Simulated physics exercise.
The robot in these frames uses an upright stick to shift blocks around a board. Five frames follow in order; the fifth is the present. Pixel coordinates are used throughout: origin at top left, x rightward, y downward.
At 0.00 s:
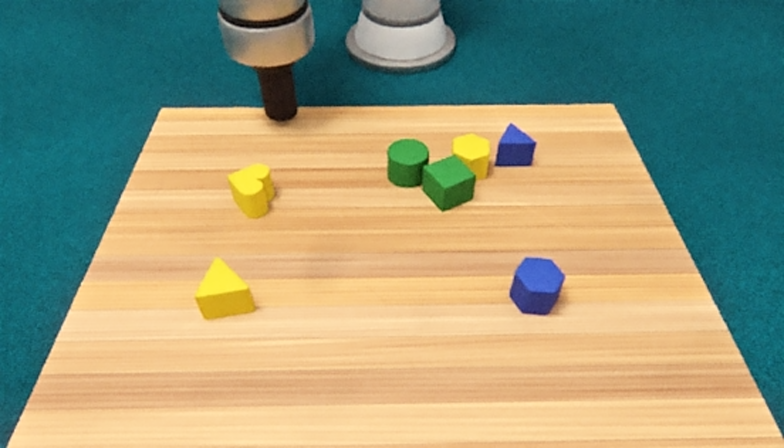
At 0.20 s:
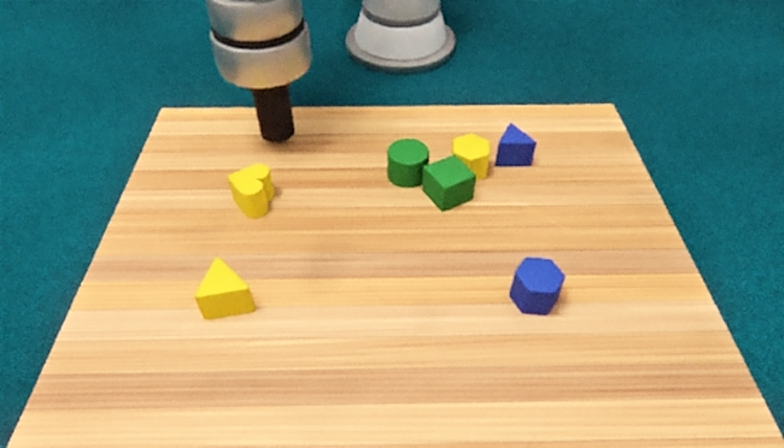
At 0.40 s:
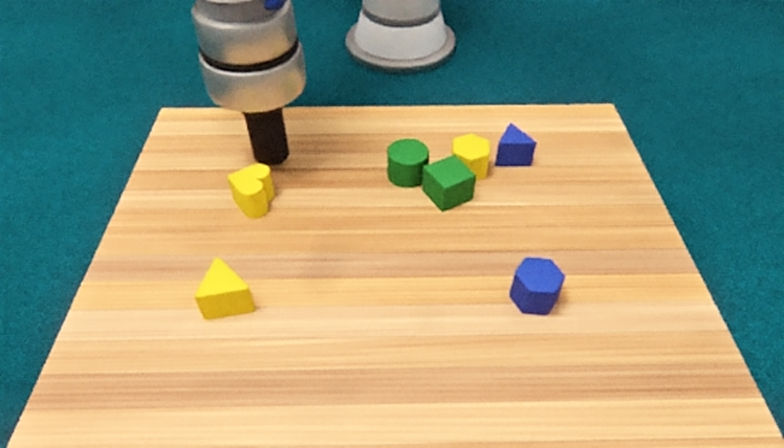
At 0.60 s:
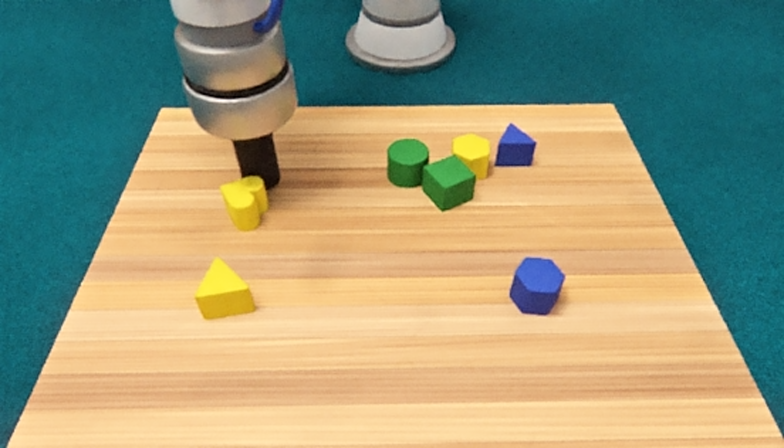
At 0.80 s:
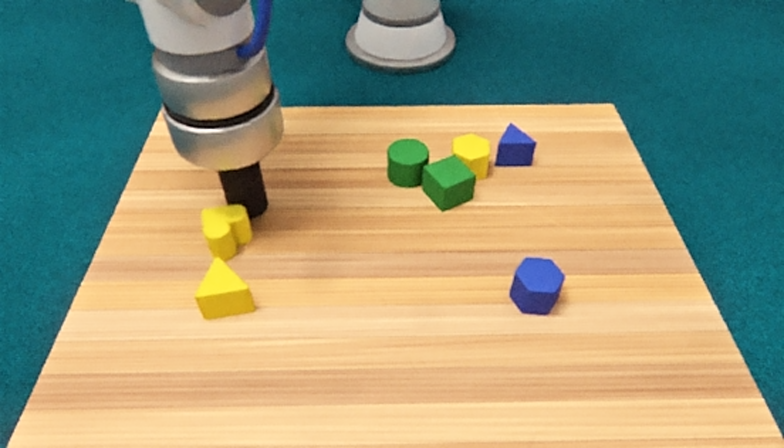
Robot arm lowering its black stick toward a yellow heart block, then pushing it down and left near a yellow triangular block.
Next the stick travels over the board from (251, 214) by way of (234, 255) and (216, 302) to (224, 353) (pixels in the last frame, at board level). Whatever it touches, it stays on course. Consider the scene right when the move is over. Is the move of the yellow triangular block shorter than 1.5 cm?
My answer is no.
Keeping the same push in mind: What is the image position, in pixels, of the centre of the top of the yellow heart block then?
The middle of its top is at (165, 272).
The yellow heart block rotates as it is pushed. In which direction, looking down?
Viewed from overhead, the yellow heart block winds up turned clockwise.
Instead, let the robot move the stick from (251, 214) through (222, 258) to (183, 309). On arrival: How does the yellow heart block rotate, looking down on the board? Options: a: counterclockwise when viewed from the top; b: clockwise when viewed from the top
The correct letter is b.
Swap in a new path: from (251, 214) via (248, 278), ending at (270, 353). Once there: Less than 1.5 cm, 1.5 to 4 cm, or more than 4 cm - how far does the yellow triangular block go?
It's set to move 1.5-4 cm.
The first path, step by step. One third of the way, stick (231, 247); yellow heart block (189, 252), turned 55° clockwise.
Two thirds of the way, stick (213, 295); yellow triangular block (222, 309), turned 55° anticlockwise; yellow heart block (165, 272), turned 105° clockwise.
At the end, stick (222, 347); yellow triangular block (246, 353), turned 110° anticlockwise; yellow heart block (165, 272), turned 105° clockwise.
